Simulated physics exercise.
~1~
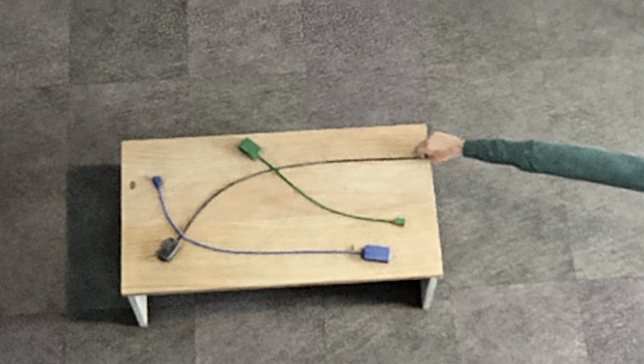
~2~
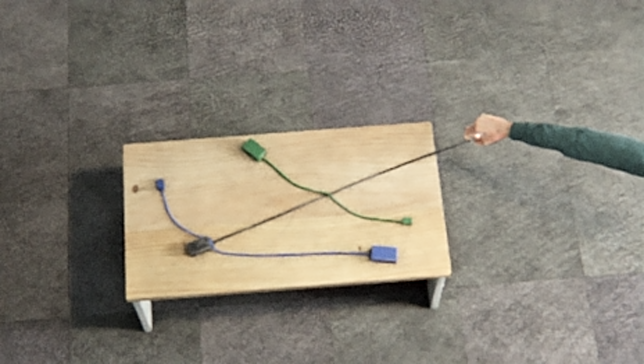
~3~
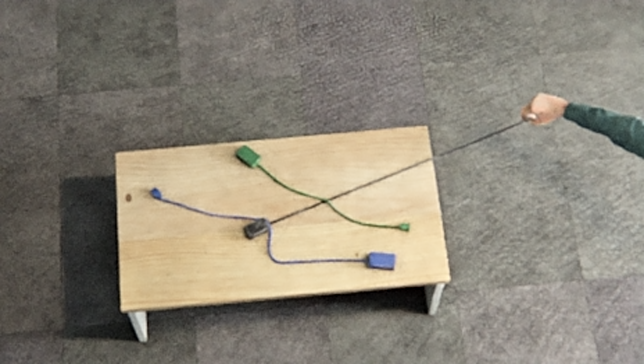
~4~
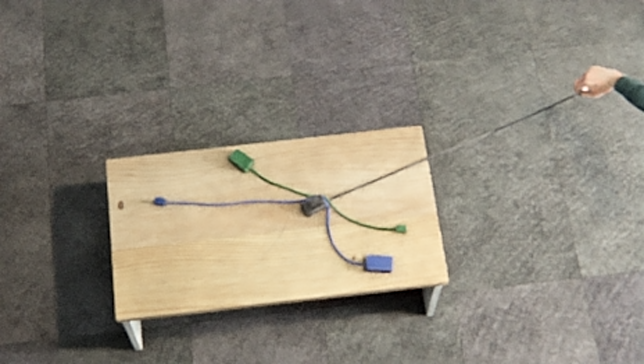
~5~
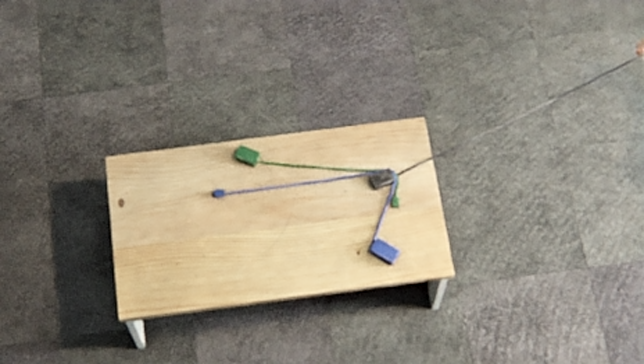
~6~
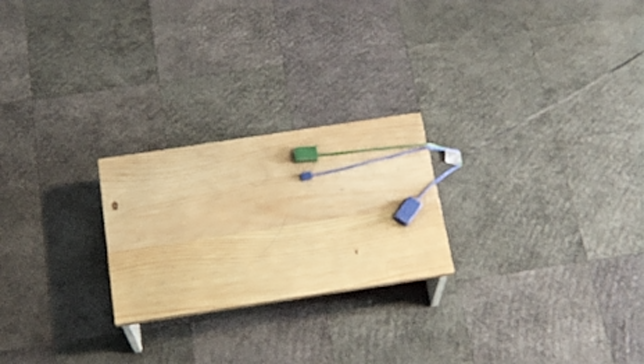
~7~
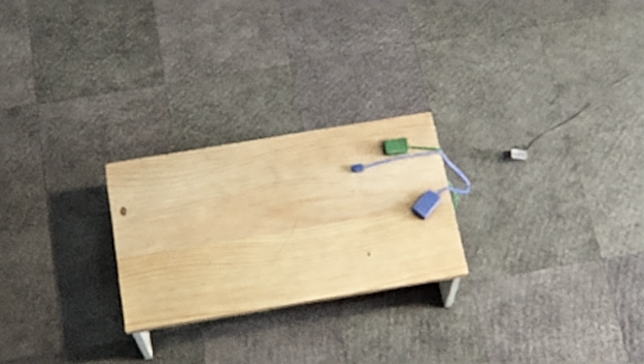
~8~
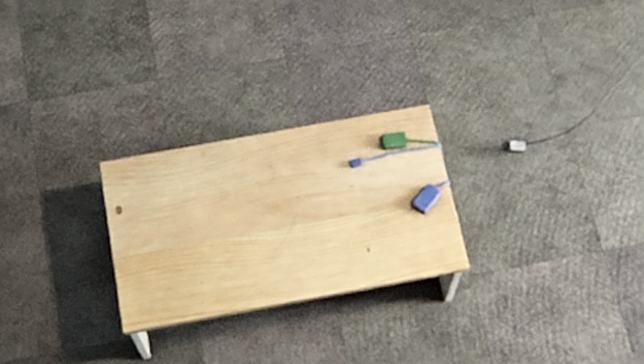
On a small wooden table standing on a grey carpeted floor, three leads with block chargers, one black, one green and one blue, lie across one another. A hand in a green sleeve grips the end of the black lead and pulls it rightwards, slanting towards the far side. The black charger slides across the tabletop, catching the blue lead and then the green one. Both leads are dragged along, and their chargers shift towards the right edge. The black charger goes over the edge, leaving the green and blue chargers near that side, their cords reaching the edge.
